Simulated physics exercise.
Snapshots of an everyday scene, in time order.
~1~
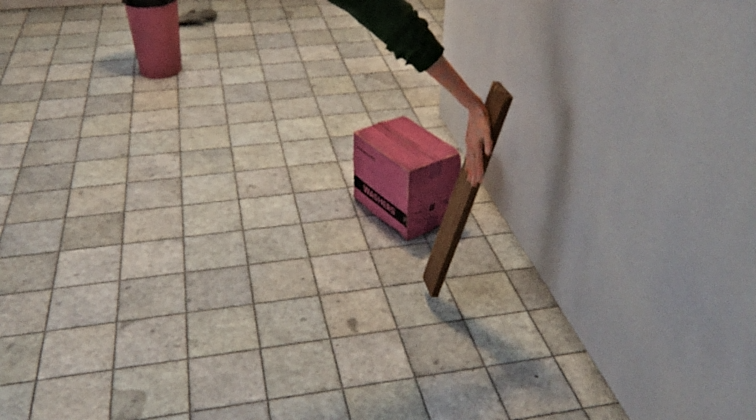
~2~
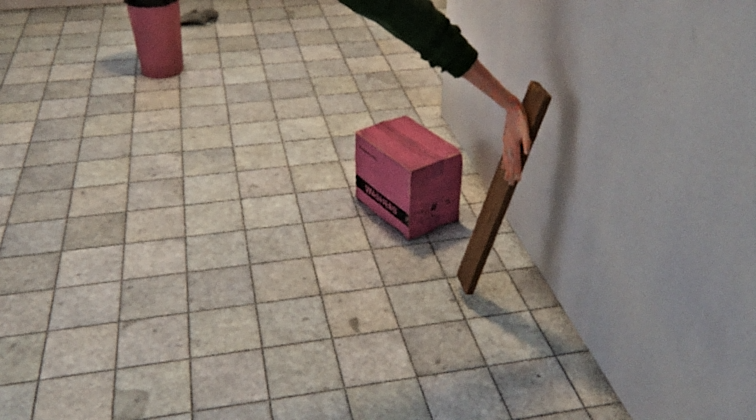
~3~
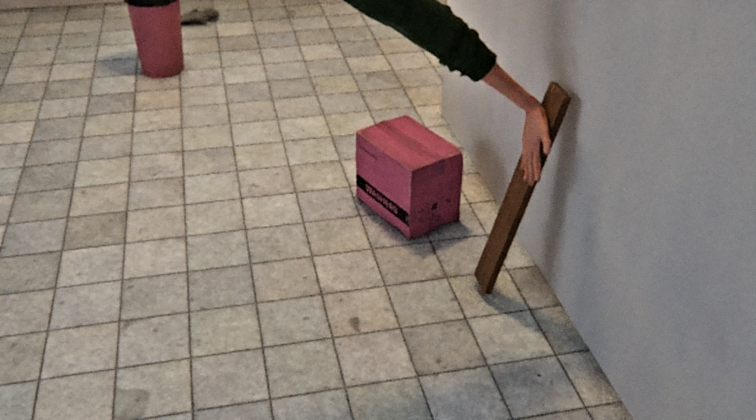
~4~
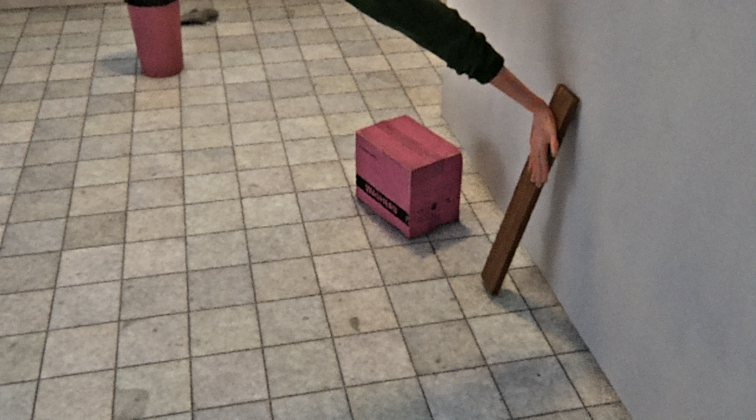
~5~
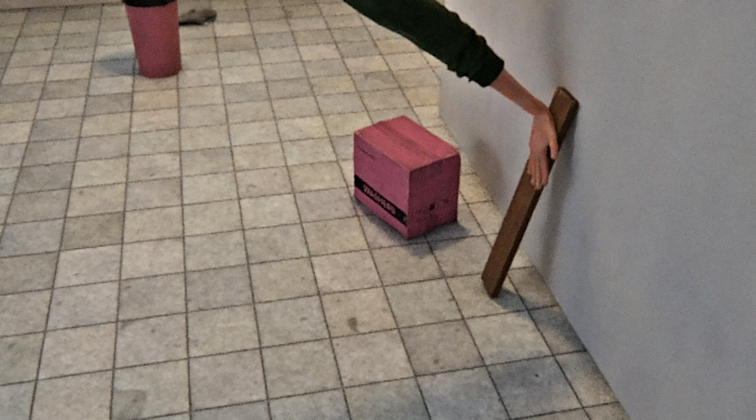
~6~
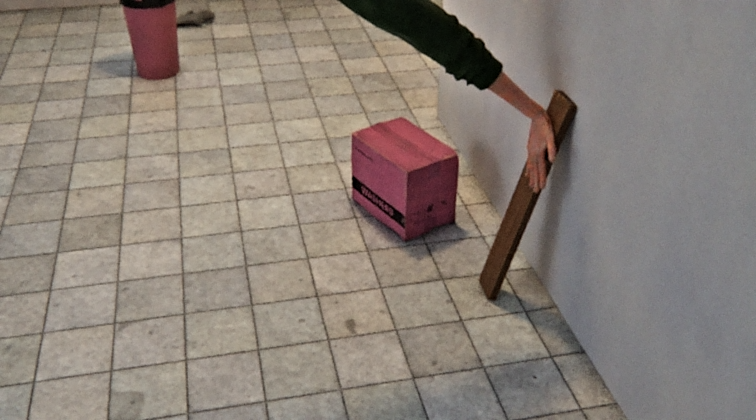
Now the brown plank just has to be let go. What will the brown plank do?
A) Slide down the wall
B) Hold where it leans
Hold where it leans.
Then, 0.20 s past the last view, nothing moves.
Then, 0.50 s past the last view, brown plank resting near (524, 200).
Finally, both still in place. Final places as the last picture's camera would see them, brown plank near (524, 200). The plank stays up.
